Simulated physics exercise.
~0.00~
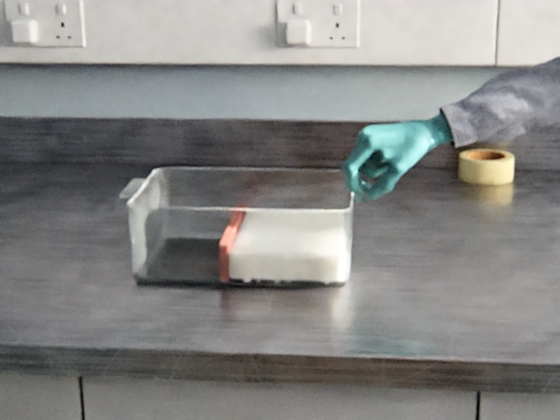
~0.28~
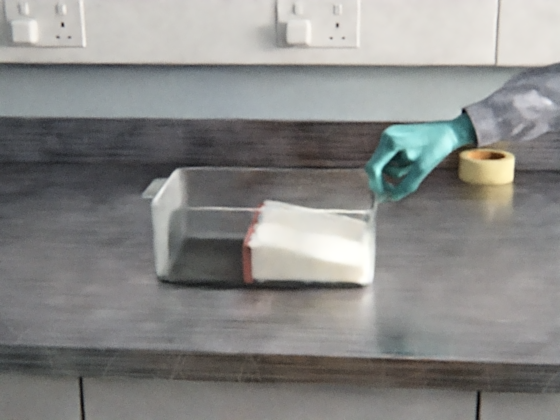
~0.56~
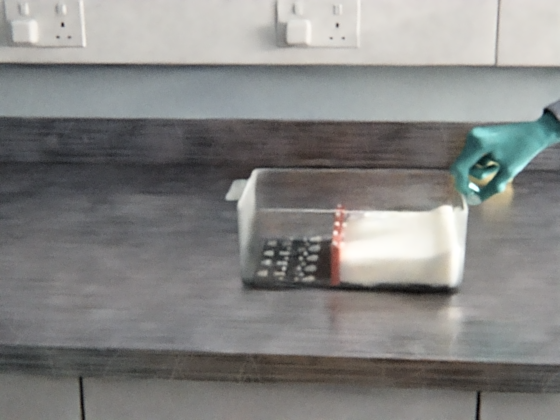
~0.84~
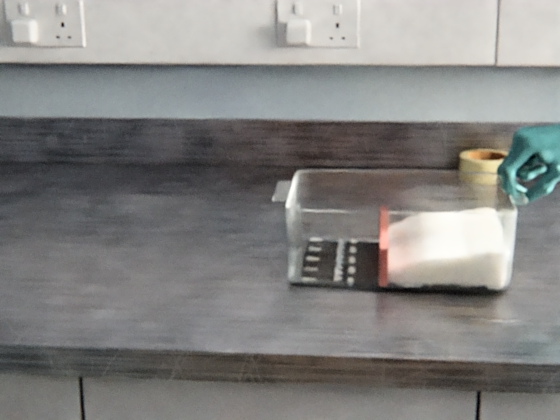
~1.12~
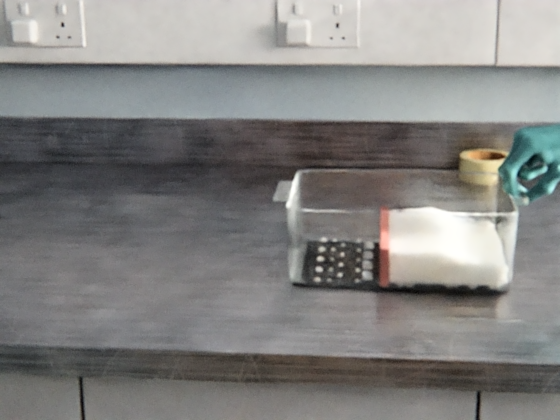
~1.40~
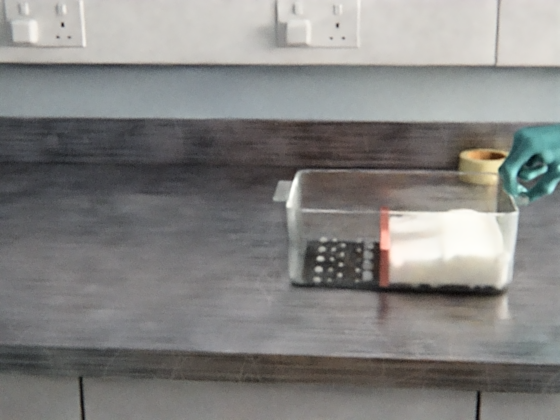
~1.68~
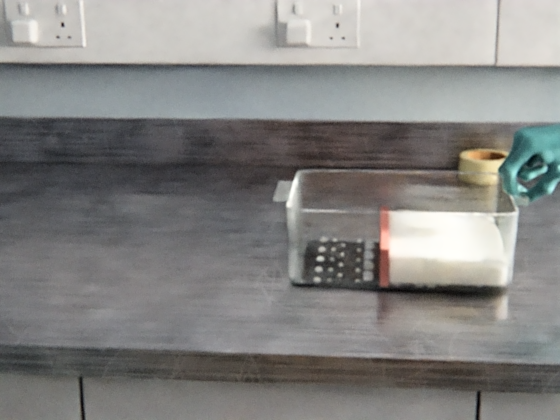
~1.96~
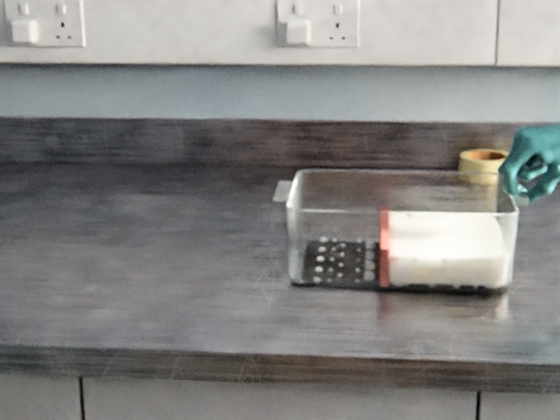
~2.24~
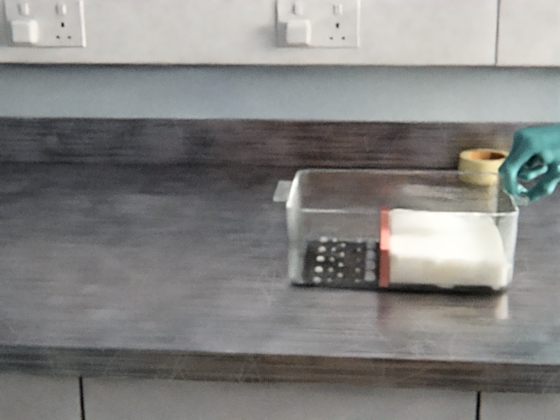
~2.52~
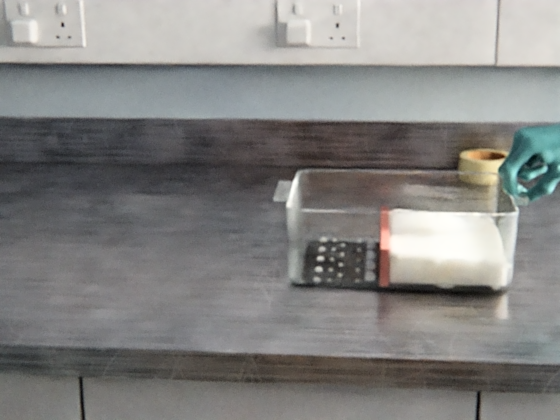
A clear, open food box holding white milk on the right side of a reddish divider stands on a dark grey worktop, seen from the front and slightly above. Pale cupboards and wall sockets are in view behind, and a roll of yellow tape lies at the back right. A teal-gloved hand at the box's right end draws it to the right in one smooth pull, and the milk's surface tilts and ripples. The box stops near the tape, and the milk sways, then settles almost level, nearly all still right of the divider, with the hand beside the rim.
